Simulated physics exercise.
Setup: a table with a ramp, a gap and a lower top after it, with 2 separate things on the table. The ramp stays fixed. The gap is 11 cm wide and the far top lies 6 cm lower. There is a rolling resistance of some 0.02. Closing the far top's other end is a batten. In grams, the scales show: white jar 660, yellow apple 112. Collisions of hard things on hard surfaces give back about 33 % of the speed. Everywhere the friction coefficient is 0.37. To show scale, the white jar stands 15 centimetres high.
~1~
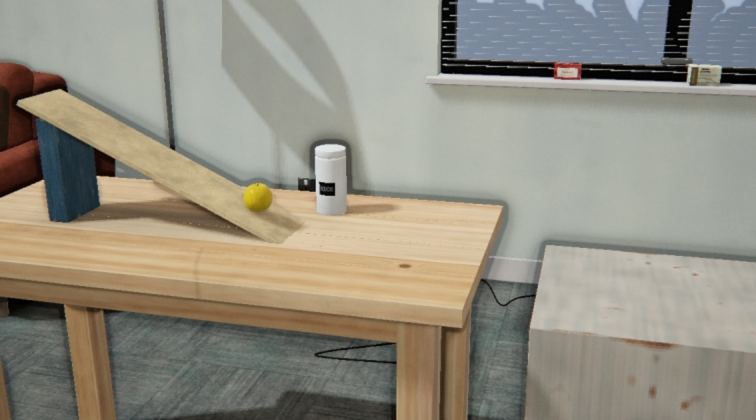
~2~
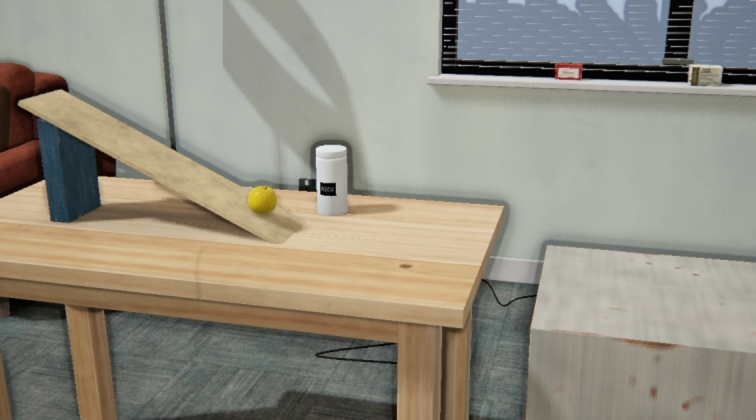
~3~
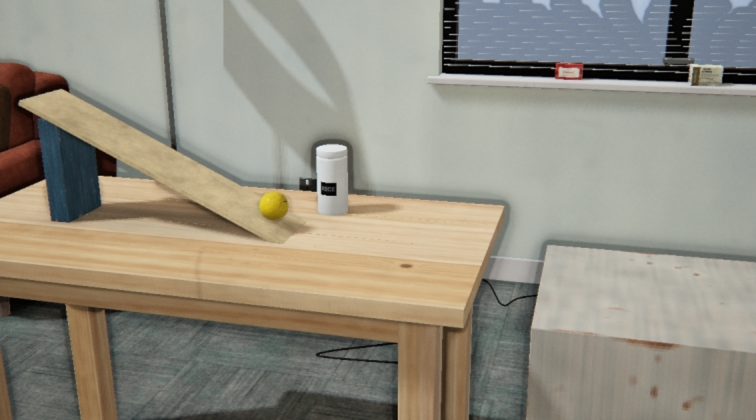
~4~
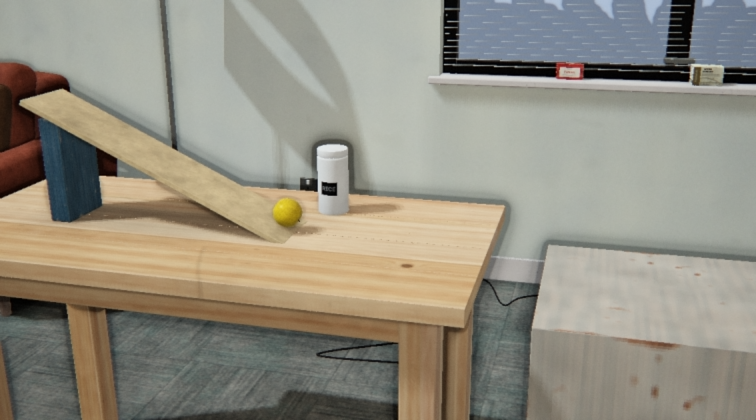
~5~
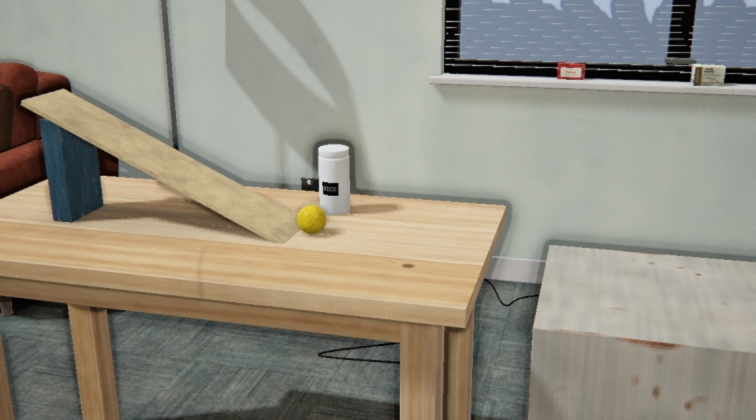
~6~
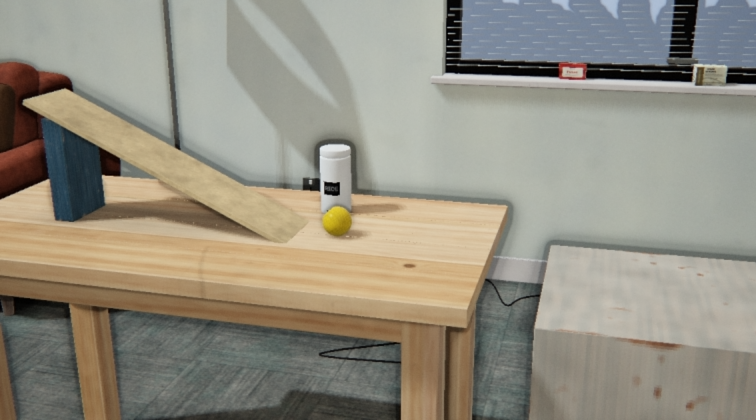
In a room with a window, a yellow ball rolled down the lower part of a wooden ramp and onto the tabletop, moving right until it was in front of a white jar that stayed still.
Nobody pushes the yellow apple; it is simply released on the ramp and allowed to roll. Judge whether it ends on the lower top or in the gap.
Goes down.
Then, 0.40 s on from there, 8 cm to the edge; yellow apple near (455, 231).
Then, 0.80 s on from there, down in the gap; yellow apple near (500, 370).
In the end, down in the gap; white jar under 8 cm from the start.
